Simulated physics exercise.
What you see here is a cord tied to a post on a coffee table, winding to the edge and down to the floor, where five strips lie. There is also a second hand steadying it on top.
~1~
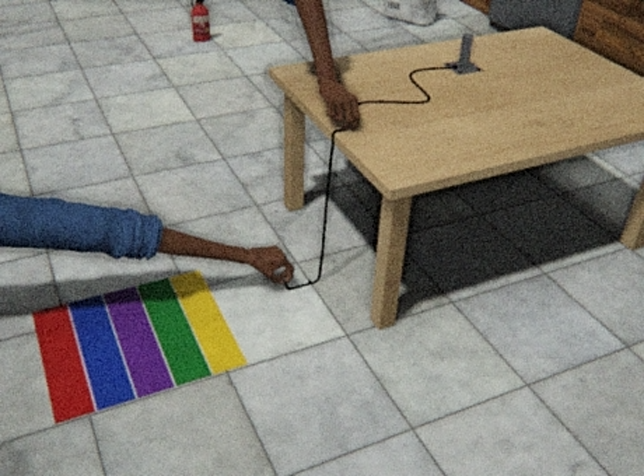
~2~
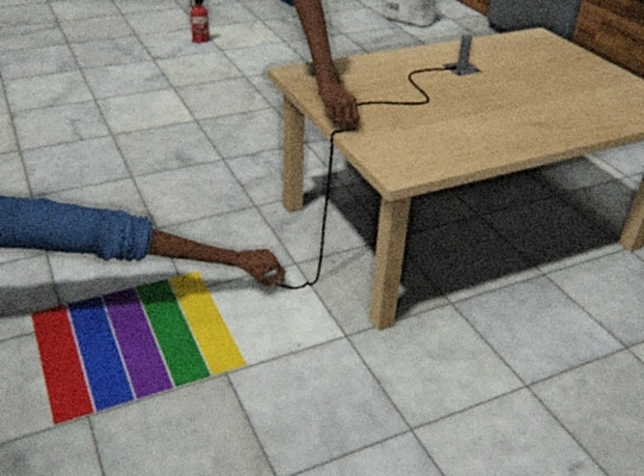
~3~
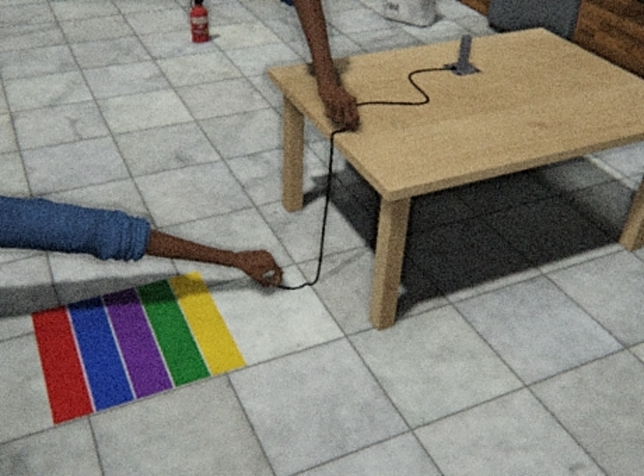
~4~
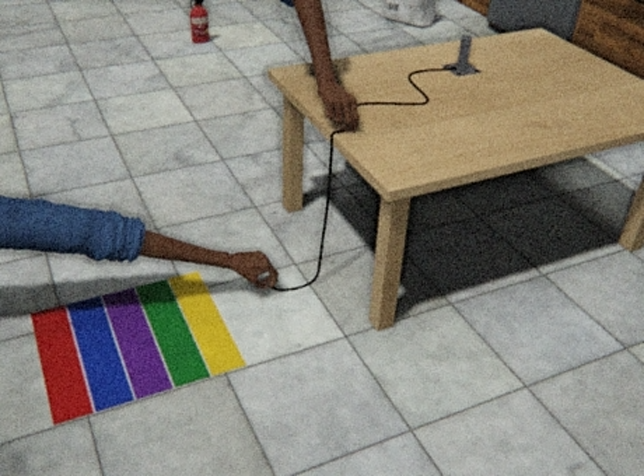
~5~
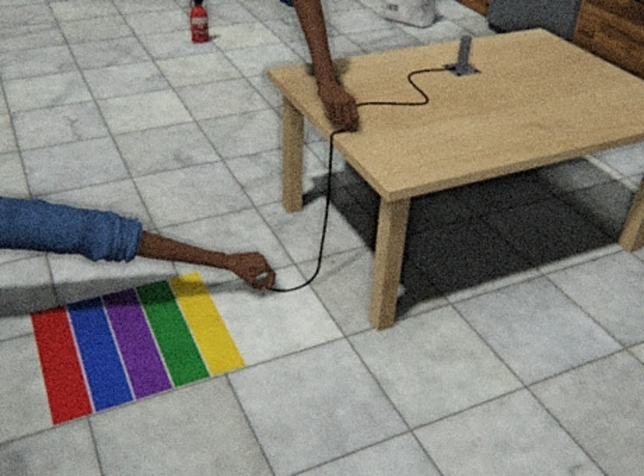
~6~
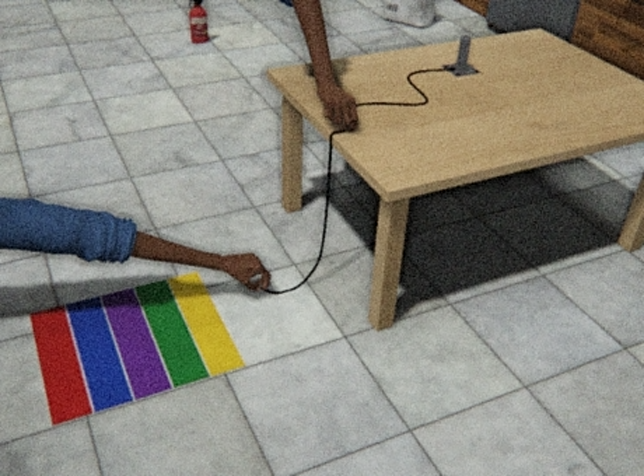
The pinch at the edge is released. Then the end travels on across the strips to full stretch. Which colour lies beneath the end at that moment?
Blue.
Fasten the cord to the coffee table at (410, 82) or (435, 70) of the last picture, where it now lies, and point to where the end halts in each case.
It would be somewhere around (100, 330) the first time and (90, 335) the second.
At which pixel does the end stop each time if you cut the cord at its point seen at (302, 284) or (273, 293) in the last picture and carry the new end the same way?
You'd find it around (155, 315) the first time and around (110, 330) the second.
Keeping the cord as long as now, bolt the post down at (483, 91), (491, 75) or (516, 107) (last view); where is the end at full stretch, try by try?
First close to (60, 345), next close to (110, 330), last close to (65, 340).
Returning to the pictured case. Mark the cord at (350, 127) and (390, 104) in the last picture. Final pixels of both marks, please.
Roughly (285, 157) for the first and (350, 113) for the second.
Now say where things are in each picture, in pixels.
The first frame shows end (284, 280); yellow (222, 350); green (186, 361); purple (149, 372); blue (110, 383); red (70, 395).
The second frame shows end (275, 284); cord through (425, 71) (427, 97) (364, 104) (335, 134) (326, 203) (320, 266).
The third frame shows end (273, 284).
The fourth frame shows end (269, 286); cord through (425, 71) (426, 97) (364, 104) (334, 135) (328, 203) (319, 266).
The fifth frame shows end (266, 286).
The sixth frame shows end (261, 288); cord through (424, 71) (426, 98) (363, 104) (334, 135) (327, 203) (315, 267).
Soon after, end near (156, 316); over green.
Then, end near (110, 329); over blue.
At full stretch, end near (83, 336); over blue. The blue one.
